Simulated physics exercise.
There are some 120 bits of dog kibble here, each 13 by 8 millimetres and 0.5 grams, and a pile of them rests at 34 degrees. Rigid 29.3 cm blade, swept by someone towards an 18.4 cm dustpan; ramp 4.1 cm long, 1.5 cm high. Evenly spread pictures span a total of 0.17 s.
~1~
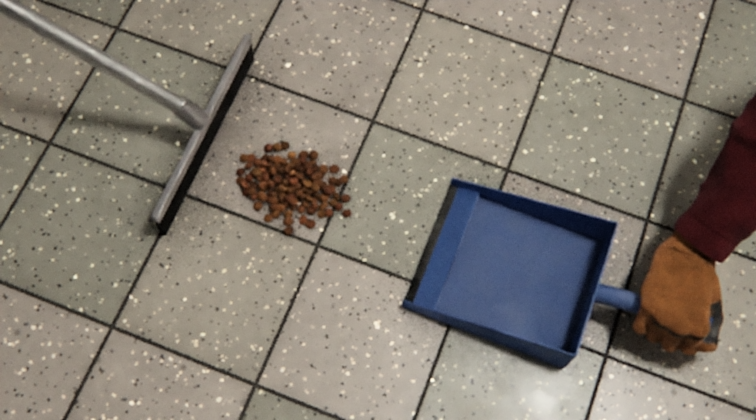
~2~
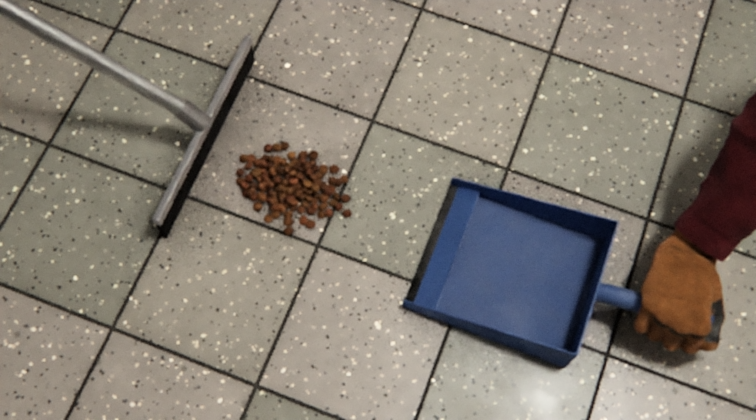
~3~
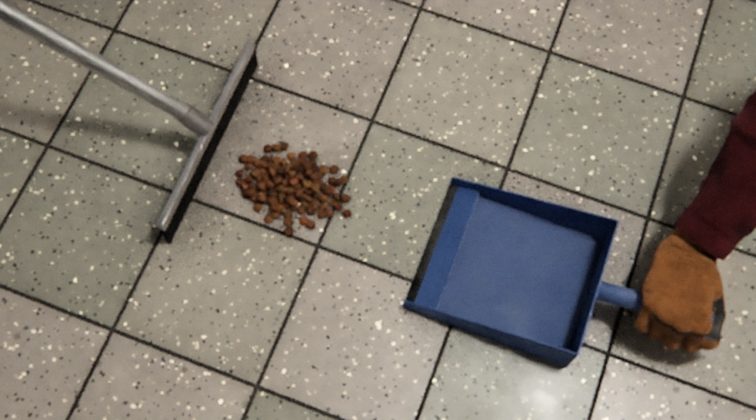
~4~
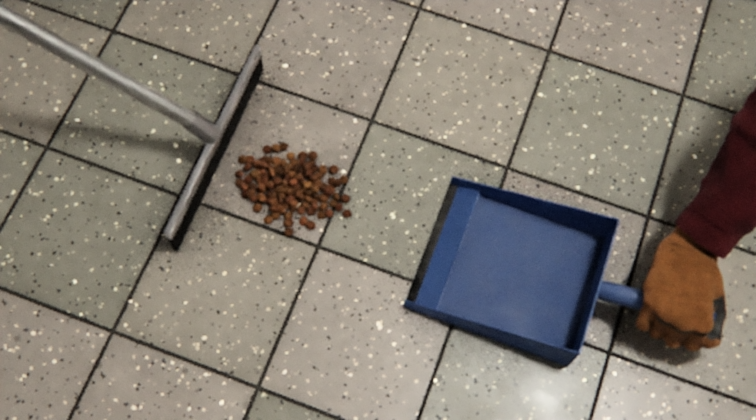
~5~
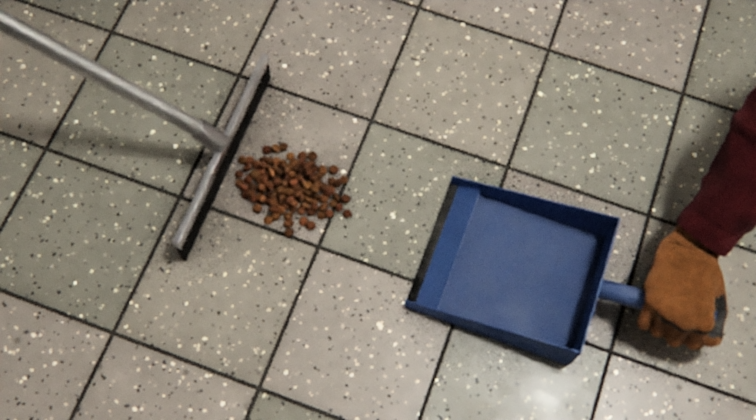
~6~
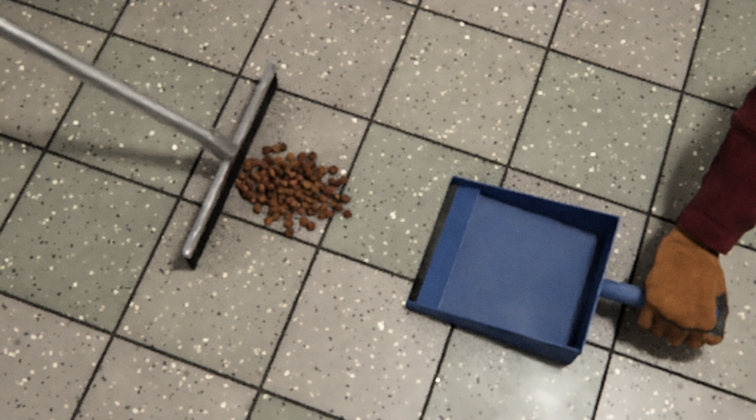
The footage shows a squeegee-like blade on a metal handle sliding a short way across speckled floor tiles to the edge of a small brown kibble pile, which barely shifts, while a gloved hand holds a blue dustpan at right.
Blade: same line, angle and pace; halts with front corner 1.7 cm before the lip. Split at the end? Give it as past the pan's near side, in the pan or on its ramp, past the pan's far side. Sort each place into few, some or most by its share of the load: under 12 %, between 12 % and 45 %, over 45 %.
Shares: Past the pan's near side: Some; in the pan or on its ramp: Some; past the pan's far side: Few.
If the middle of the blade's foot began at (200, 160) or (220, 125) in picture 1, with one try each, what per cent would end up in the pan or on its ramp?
25 and 35 per cent, roughly.
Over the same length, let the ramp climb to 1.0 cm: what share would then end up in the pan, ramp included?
40 %.
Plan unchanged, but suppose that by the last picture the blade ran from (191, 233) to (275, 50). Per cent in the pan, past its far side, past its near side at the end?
Final per cent - pan 55, far 5, near 0.
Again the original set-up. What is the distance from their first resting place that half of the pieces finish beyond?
22 cm or so.
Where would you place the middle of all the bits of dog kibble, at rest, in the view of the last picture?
Estimated resting centre: Around (420, 276).
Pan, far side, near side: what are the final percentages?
In per cent - near side 25, pan 35, far side 0.
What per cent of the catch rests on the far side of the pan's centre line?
Around 20 percent.
Then, 0.29 s after the last picture, middle of the blade 15 cm from the lip; 0 % over the lip, far side 0 %, near side 0 %.
Then, 0.48 s after the last picture, middle of the blade 7 cm from the lip; 0 % over the lip, far side 0 %, near side 15 %.
Then, 0.79 s after the last picture, middle of the blade 2 cm from the lip; 35 % over the lip, far side 0 %, near side 25 %.
In the end, near side 25 %, pan 35 %, far side 0 %, in front of the lip or behind the blade 40 %.
